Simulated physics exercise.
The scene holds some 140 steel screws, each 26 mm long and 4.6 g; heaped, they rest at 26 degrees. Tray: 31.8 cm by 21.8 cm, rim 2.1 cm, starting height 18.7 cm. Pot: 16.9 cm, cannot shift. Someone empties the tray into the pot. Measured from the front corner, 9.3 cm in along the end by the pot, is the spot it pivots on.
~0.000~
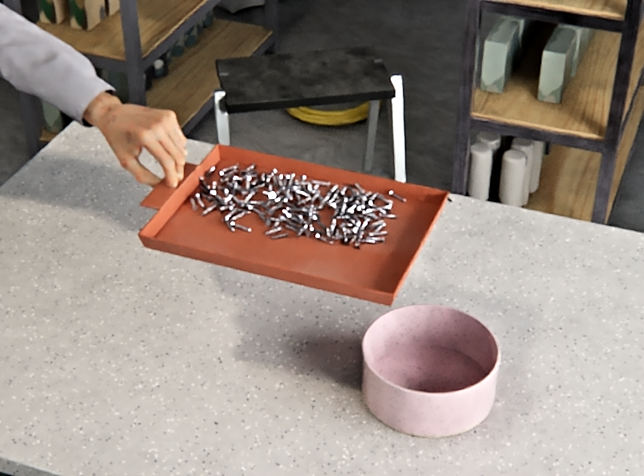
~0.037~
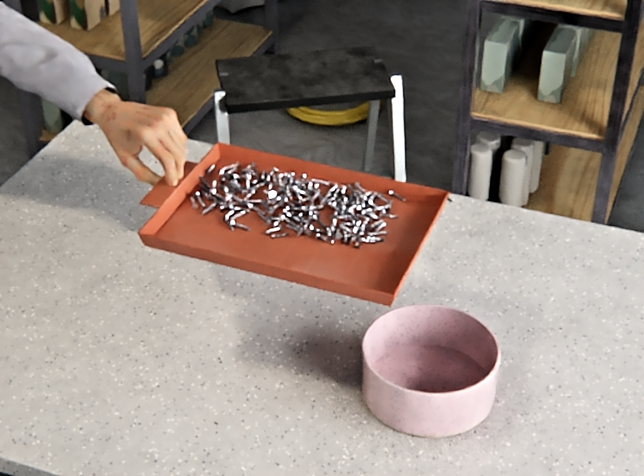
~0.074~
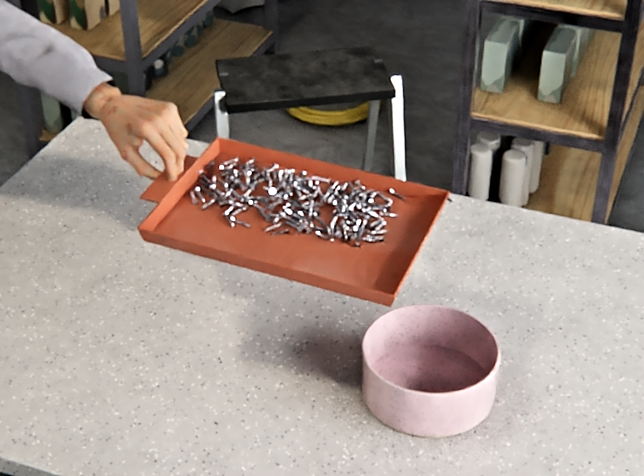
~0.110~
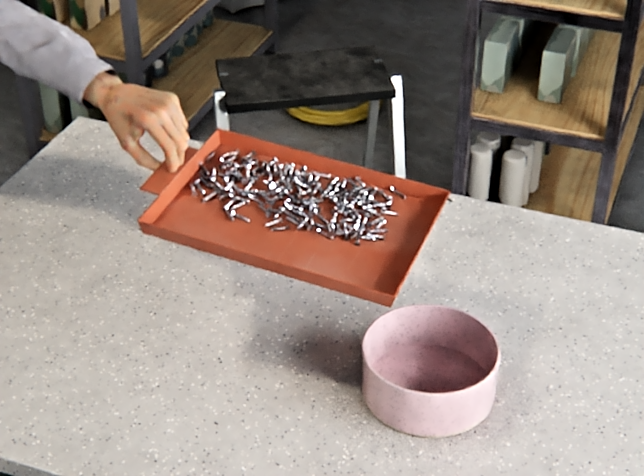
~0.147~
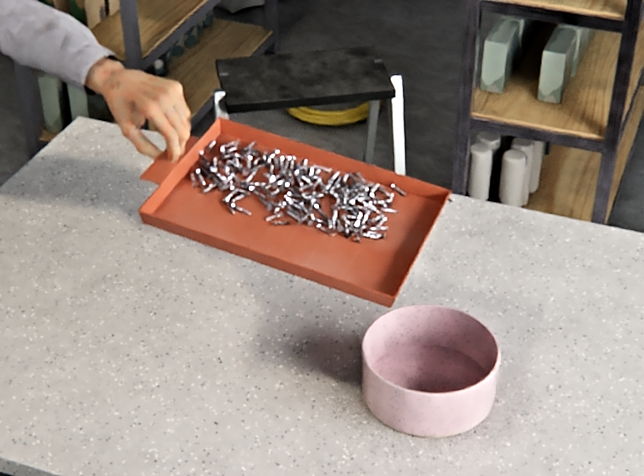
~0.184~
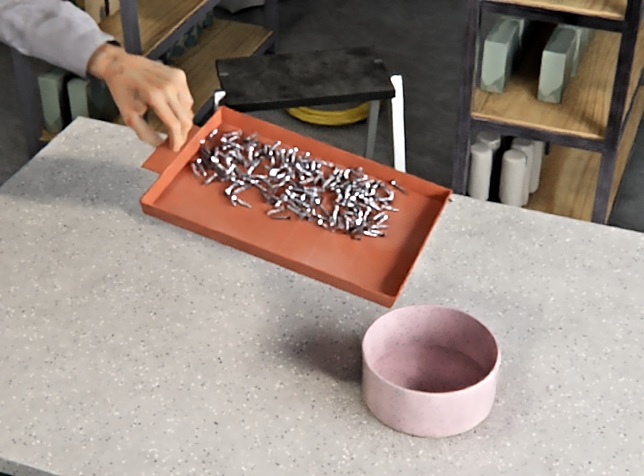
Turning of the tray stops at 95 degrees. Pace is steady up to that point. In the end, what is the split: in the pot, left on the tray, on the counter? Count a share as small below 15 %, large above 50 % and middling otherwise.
Pot: Large. Left on the tray: Small. Counter: Middling.
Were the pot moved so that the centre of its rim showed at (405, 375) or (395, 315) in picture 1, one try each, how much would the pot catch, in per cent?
Estimates: 55 % and 10 %, in that order.
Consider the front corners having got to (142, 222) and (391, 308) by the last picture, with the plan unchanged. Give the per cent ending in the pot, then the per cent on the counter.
Split: Pot = 40, counter = 60.
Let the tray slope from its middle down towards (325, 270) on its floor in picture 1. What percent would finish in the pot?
Estimate: Near 45 per cent.
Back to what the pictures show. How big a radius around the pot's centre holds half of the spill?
Some 16 cm.
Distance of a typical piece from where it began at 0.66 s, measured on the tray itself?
12 cm.
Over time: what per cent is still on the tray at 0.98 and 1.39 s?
Close to 35 at the first time and 5 at the second.
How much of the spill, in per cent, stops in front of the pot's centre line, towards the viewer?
Near 40 in a hundred.
Then, at 0.66 s, tilt 51 degrees; the tray holds 100 %, the pot 0 %.
Then, at 0.98 s, tilt 78 degrees; the tray holds 35 %, the pot 35 %.
After 1.39 s, tilt 95 degrees; the tray holds 5 %, the pot 60 %.
By 2.4 s all is still; pot 70 %, tray 0 %, counter 30 %.
